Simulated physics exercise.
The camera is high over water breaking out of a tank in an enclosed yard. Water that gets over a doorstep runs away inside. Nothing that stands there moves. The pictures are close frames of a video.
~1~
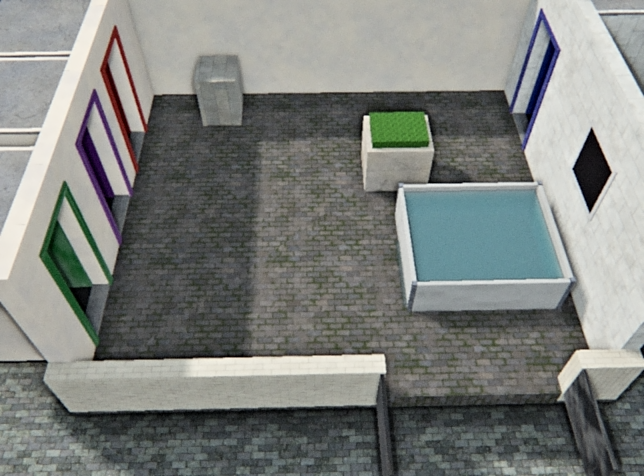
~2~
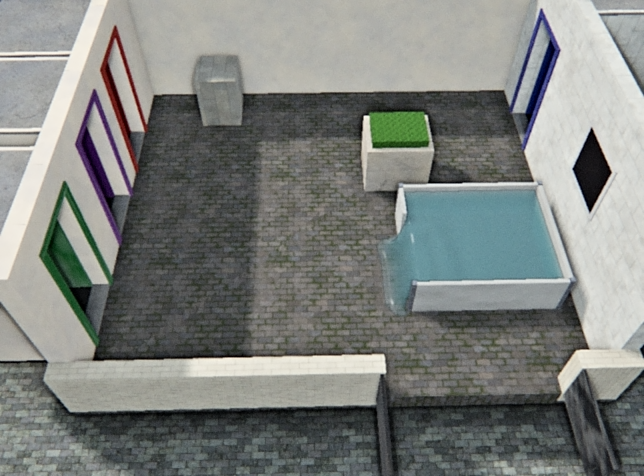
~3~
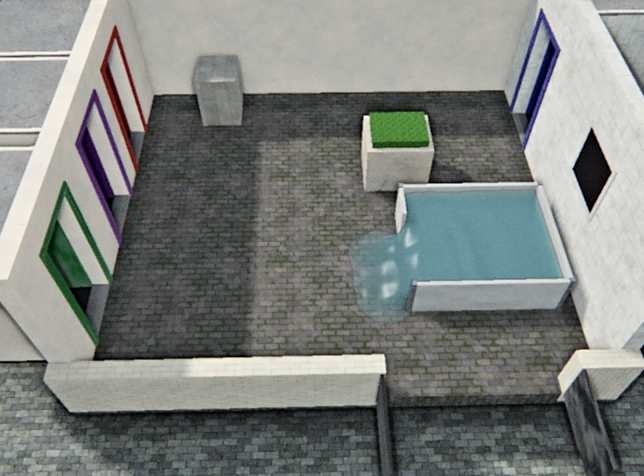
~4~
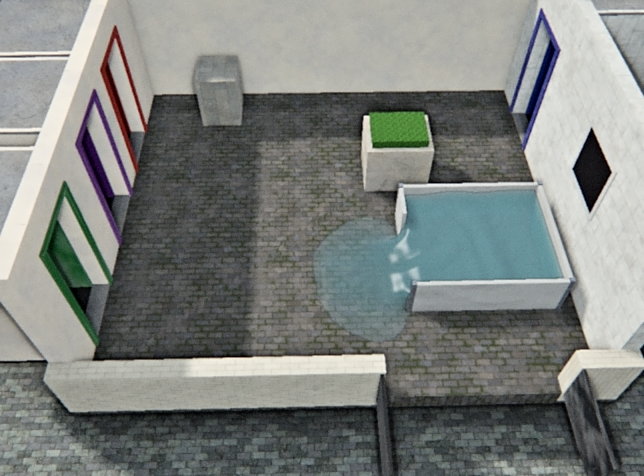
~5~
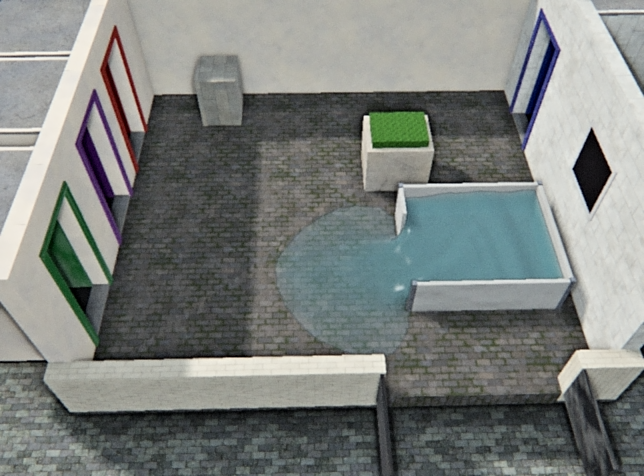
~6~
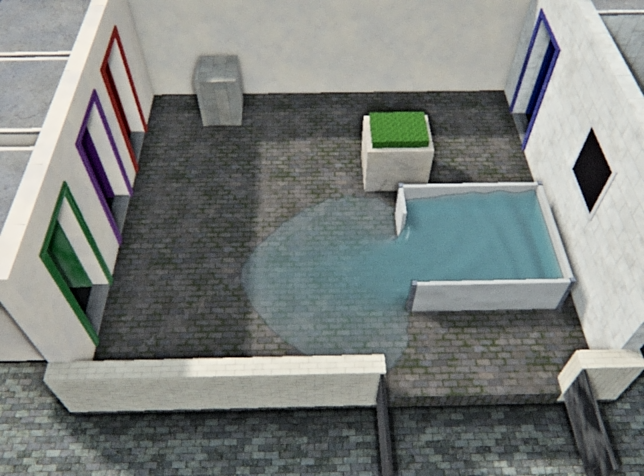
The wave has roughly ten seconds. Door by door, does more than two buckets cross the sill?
The purple door floods; the red door floods; the green door floods; the blue door holds within the limit.
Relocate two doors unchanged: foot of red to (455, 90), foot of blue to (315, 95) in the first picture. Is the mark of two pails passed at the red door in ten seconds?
Red lets less in.
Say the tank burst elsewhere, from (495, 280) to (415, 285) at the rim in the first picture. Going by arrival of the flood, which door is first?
First comes the green door.
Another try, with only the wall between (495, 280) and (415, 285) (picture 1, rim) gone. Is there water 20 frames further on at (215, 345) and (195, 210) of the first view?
In turn: Awash, clear.
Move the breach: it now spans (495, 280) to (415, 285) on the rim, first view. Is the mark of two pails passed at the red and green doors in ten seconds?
One by one: The red one stays under; the green one keeps below it.
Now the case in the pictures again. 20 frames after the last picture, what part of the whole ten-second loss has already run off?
Close to 45 %.
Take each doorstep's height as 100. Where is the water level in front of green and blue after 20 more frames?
Roughly 420 per cent, then 0 per cent.
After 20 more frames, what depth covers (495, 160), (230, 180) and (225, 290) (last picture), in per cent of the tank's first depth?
In turn 0, 4 and 6 in a hundred.
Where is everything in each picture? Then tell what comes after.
The first picture shows still water in the water tank at (480, 234).
In the second picture, the front is at (399, 310), out from the gap at (408, 264).
In the third picture, water pours out at (408, 266) and has run to (357, 245).
In the fourth picture, the front is at (319, 254), out from the gap at (408, 267).
In the fifth picture, the front is at (280, 268), out from the gap at (408, 267).
In the sixth picture, water pours out at (408, 267) and has run to (248, 285).
A moment on, water covers 35 % of the floor; the purple door not reached, the red door not reached, the green door wet at the sill, nothing in, the blue door not reached.
Next, water covers 45 % of the floor; the purple door under two buckets in, the red door not reached, the green door over two buckets in, the blue door not reached.
Then, water covers 50 % of the floor; the purple door over two buckets in, the red door under two buckets in, the green door far over two buckets in, the blue door not reached.
Later, water covers 55 % of the floor; the purple door far over two buckets in, the red door under two buckets in, the green door far over two buckets in, the blue door not reached.
In the end, water covers 85 % of the floor; the purple door far over two buckets in, the red door over two buckets in, the green door far over two buckets in, the blue door wet at the sill, nothing in.
